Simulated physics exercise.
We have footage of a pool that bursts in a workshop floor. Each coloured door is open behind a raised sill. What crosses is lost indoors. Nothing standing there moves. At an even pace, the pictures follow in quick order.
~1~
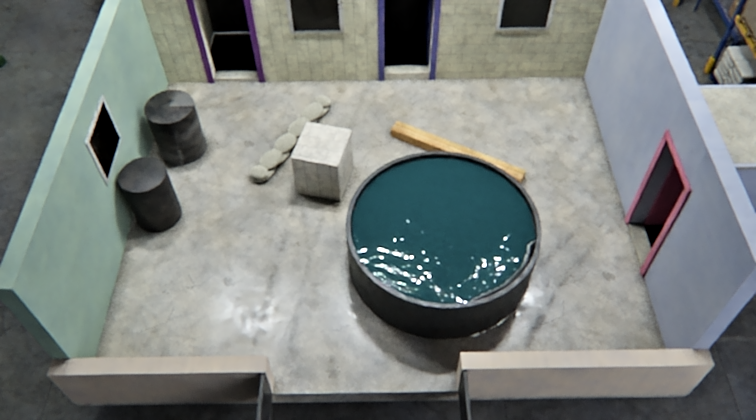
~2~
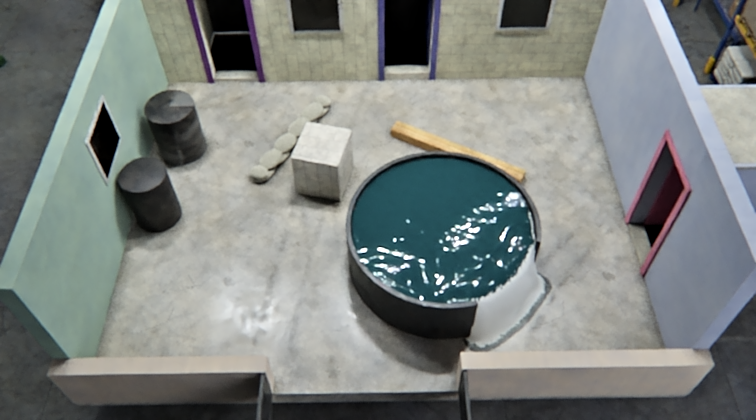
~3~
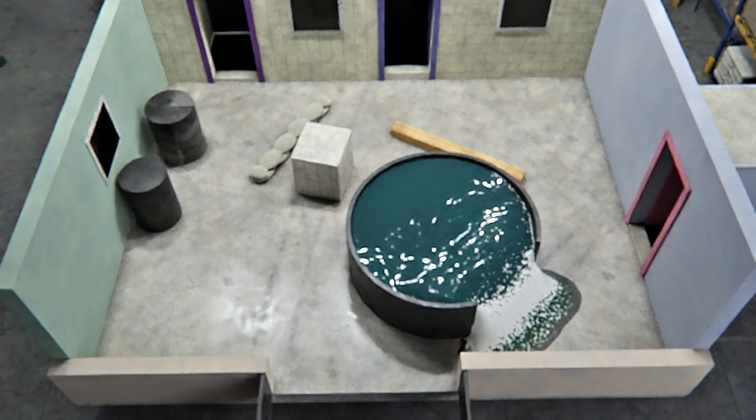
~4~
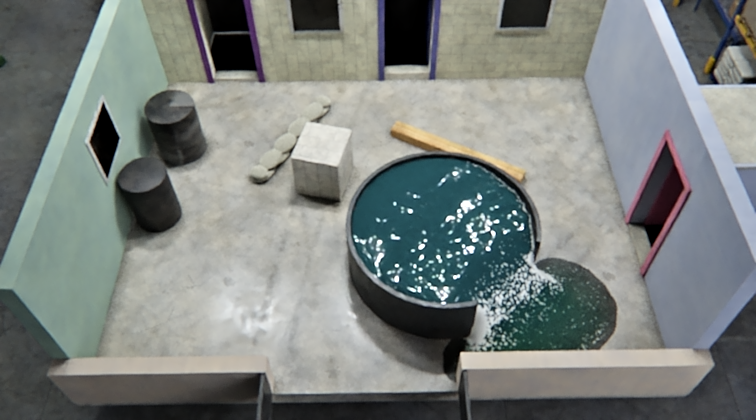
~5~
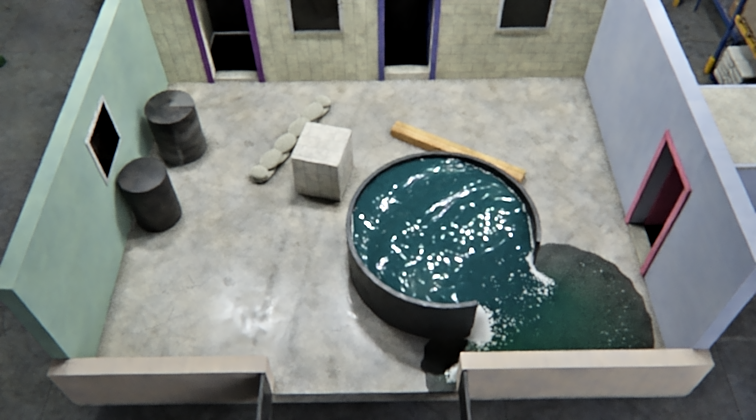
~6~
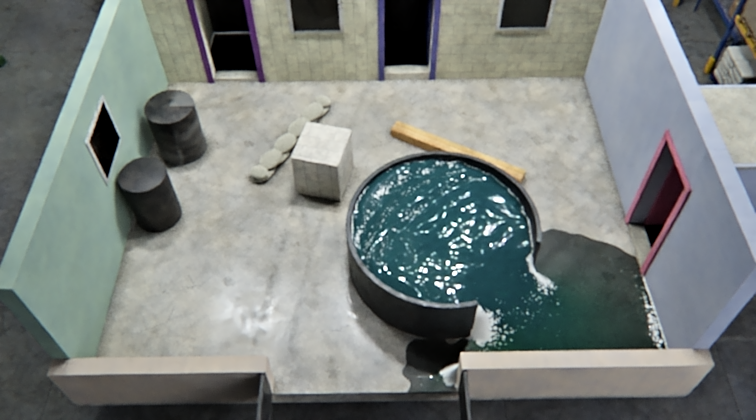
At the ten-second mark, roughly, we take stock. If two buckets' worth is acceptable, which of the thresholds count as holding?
The blue door counts as holding, the pink door does not count, the purple door counts as holding.
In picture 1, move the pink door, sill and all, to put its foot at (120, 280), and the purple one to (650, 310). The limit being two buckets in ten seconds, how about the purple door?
Well, in that case the purple door tops the limit.
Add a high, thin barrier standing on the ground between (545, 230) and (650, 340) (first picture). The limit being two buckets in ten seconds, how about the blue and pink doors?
Blue door remains below, pink door remains below.
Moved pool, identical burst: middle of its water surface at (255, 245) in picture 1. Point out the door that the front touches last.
I'd go with the one in purple.
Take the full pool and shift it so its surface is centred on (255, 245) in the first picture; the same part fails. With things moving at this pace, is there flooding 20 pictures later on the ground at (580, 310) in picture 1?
Well, it ends up swamped there.
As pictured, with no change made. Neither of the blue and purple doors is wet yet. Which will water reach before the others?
It would be the blue-painted one.
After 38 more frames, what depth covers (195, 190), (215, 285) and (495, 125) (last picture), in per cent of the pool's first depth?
I'd put them at close to 0 per cent, then 2 per cent, then 10 per cent.
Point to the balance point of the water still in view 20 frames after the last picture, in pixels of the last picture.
It's close to (496, 251).
A moment on, water covers 15 % of the floor; the blue door not reached, the pink door under two buckets in, the purple door not reached.
Next, water covers 30 % of the floor; the blue door not reached, the pink door over two buckets in, the purple door not reached.
Then, water covers 55 % of the floor; the blue door wet at the sill, nothing in, the pink door far over two buckets in, the purple door not reached.
Later, water covers 80 % of the floor; the blue door wet at the sill, nothing in, the pink door far over two buckets in, the purple door wet at the sill, nothing in.
In the end, water covers 95 % of the floor; the blue door wet at the sill, nothing in, the pink door far over two buckets in, the purple door wet at the sill, nothing in.
